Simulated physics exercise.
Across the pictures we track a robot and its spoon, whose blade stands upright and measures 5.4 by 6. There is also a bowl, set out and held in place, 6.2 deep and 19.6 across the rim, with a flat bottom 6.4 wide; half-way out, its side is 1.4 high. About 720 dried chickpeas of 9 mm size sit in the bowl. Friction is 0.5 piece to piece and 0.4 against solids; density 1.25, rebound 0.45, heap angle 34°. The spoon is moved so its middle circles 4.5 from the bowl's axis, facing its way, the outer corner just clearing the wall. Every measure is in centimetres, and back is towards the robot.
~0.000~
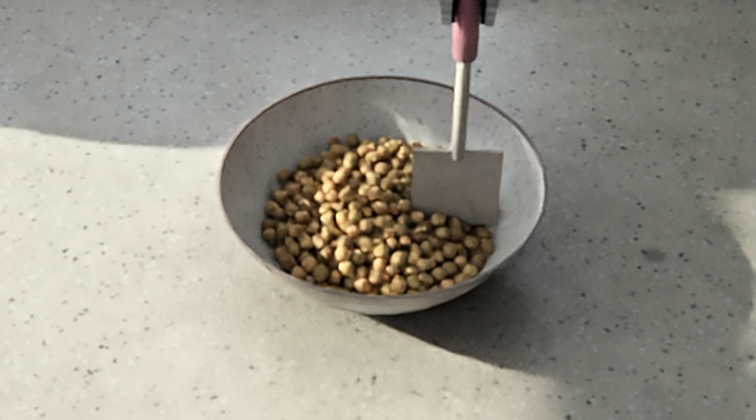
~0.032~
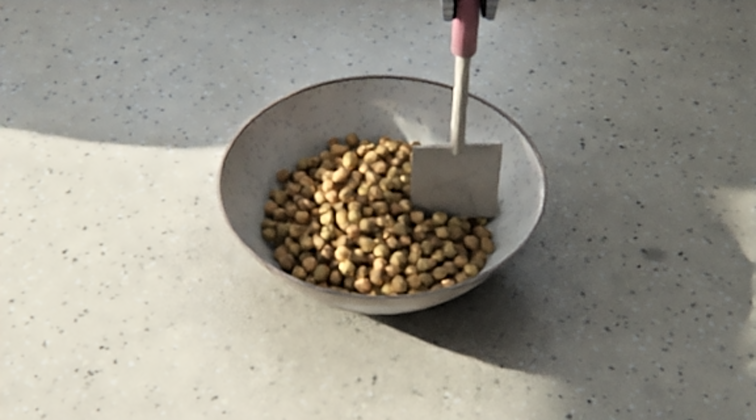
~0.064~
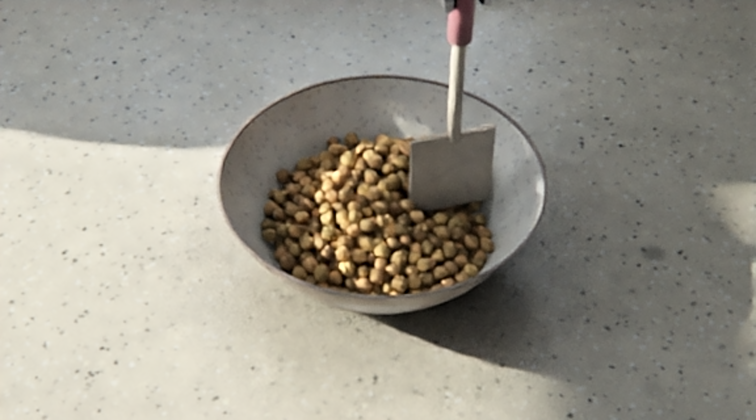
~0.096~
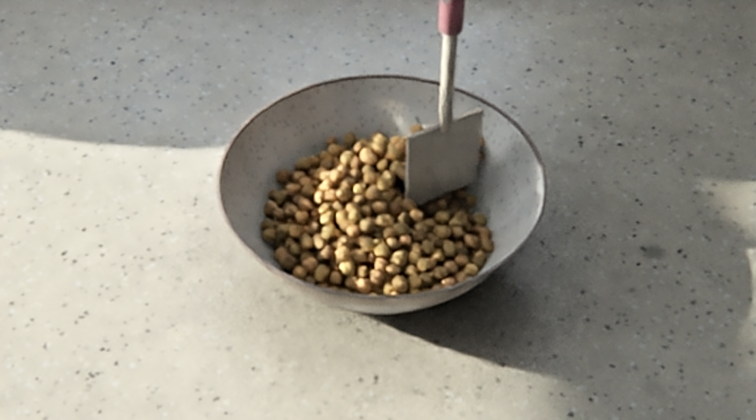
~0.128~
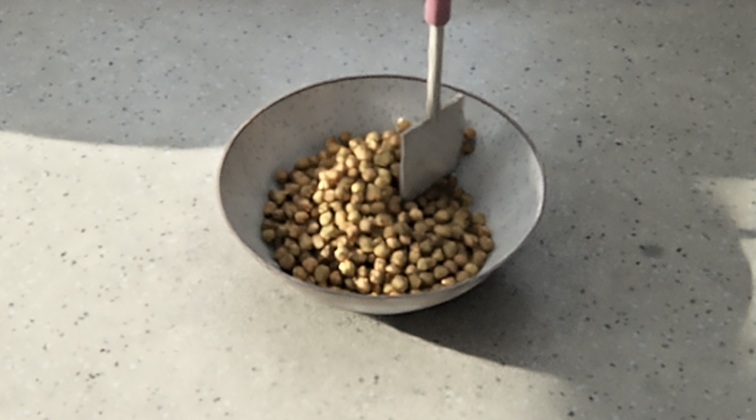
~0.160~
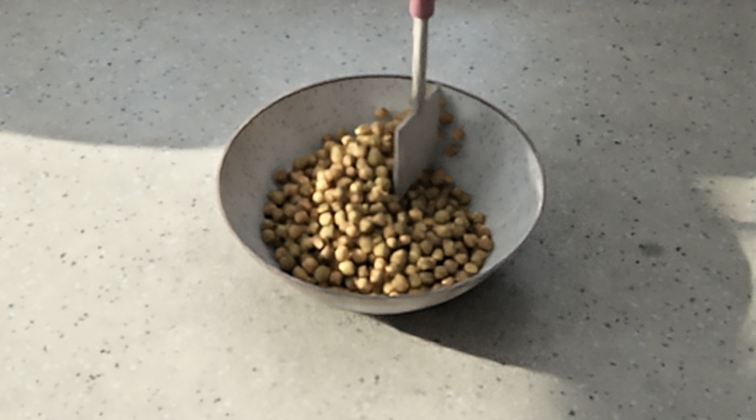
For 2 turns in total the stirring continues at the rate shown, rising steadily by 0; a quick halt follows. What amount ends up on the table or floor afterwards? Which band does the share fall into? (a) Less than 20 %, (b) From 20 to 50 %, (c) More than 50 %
(a) Less than 20 %.
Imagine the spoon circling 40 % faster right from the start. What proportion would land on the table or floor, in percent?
About 25 percent, I'd say.
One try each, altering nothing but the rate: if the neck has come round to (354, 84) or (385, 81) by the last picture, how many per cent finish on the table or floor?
Some 35 and 25 per cent respectively.
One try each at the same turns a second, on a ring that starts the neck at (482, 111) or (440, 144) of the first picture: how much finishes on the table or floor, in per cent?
Near 0 and 5 in a hundred, one try each.
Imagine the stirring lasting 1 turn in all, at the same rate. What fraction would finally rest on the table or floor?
Then some 5 per cent.
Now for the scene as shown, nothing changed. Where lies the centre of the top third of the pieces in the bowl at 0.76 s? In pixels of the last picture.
About (476, 213).
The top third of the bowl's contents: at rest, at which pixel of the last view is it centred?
Roughly at pixel (443, 180).
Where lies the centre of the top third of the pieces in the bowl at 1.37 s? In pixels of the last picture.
Top-third centre at approx. (331, 256).
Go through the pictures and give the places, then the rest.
In the first frame, spoon neck at (460, 131), 0° round; upper third of the load around (377, 208), from x 270 to 490, top at y 140; 716 in the bowl.
In the second frame, spoon neck at (459, 126), 6° round; upper third of the load around (377, 207), from x 270 to 490, top at y 140.
In the third frame, spoon neck at (455, 114), 19° round; upper third of the load around (378, 200), from x 270 to 490, top at y 140.
In the fourth frame, spoon neck at (446, 104), 33° round; upper third of the load around (377, 198), from x 270 to 490, top at y 130.
In the fifth frame, spoon neck at (434, 94), 47° round; upper third of the load around (377, 194), from x 270 to 490, top at y 110.
In the sixth frame, spoon neck at (419, 87), 60° round; upper third of the load around (374, 192), from x 270 to 485, top at y 95; 716 in the bowl.
After 0.76 s, 321° round, highest piece 8 above the table; 693 in the bowl, 18 on the table or floor, 5 in flight or on the tool.
After 1.37 s, 221° round, highest piece 8 above the table; 659 in the bowl, 52 on the table or floor, 5 in flight or on the tool.
After 1.87 s, 0° round, highest piece 6 above the table; 638 in the bowl, 78 on the table or floor.
After 2.57 s, 0° round, highest piece 6 above the table; 638 in the bowl, 78 on the table or floor.
At rest, 638 in the bowl, 78 on the table or floor. That is 11 % on the table or floor.
